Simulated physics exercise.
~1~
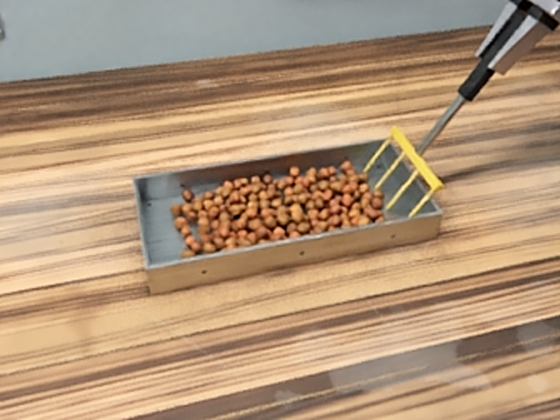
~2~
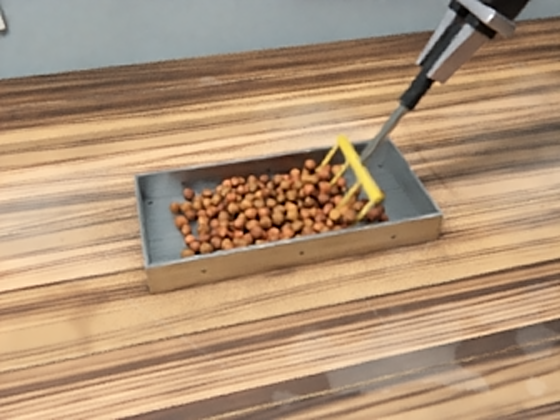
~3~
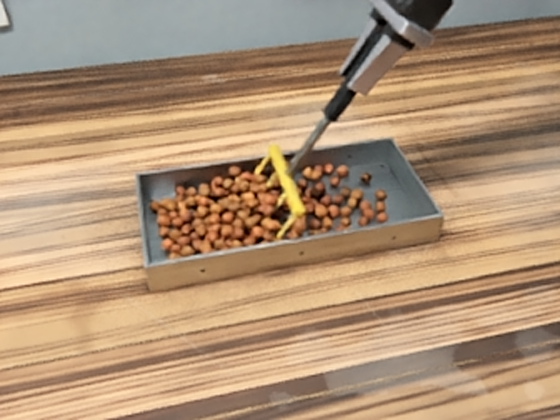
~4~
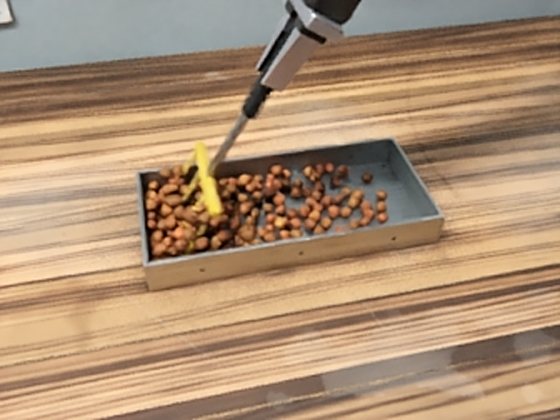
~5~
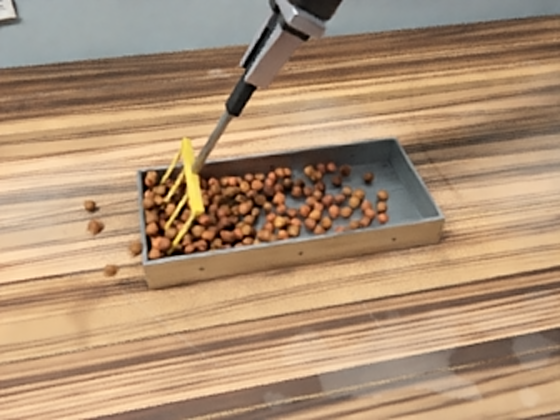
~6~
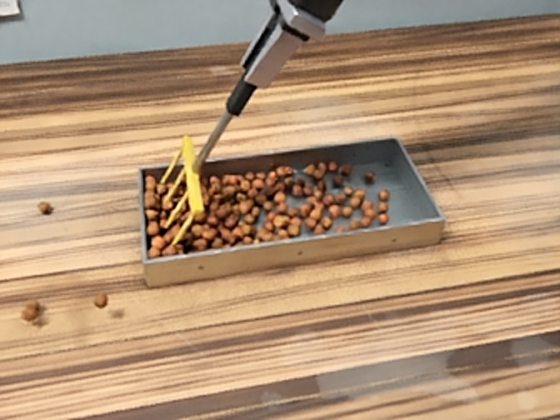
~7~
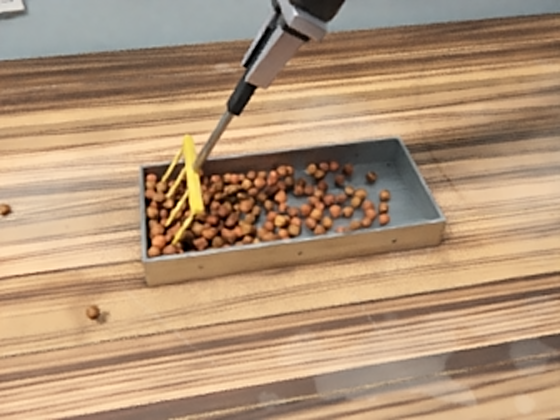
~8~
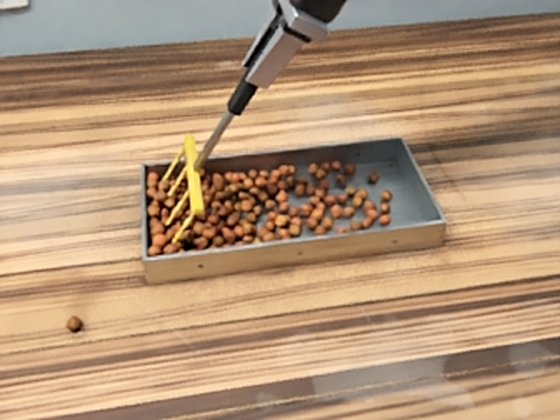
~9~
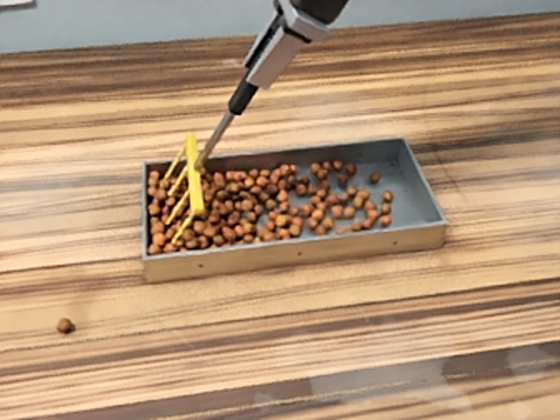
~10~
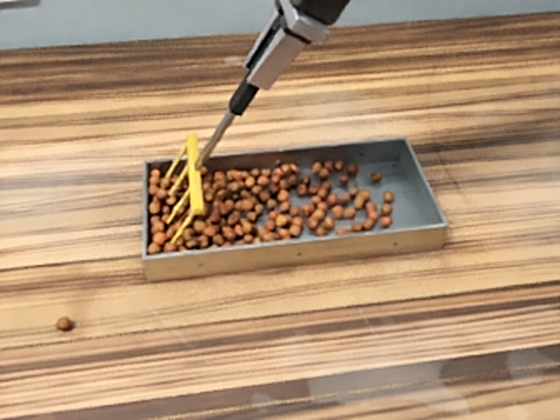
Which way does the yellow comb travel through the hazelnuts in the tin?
The yellow comb travels to the left, from the right end of the tin towards its left end, and then stays there.
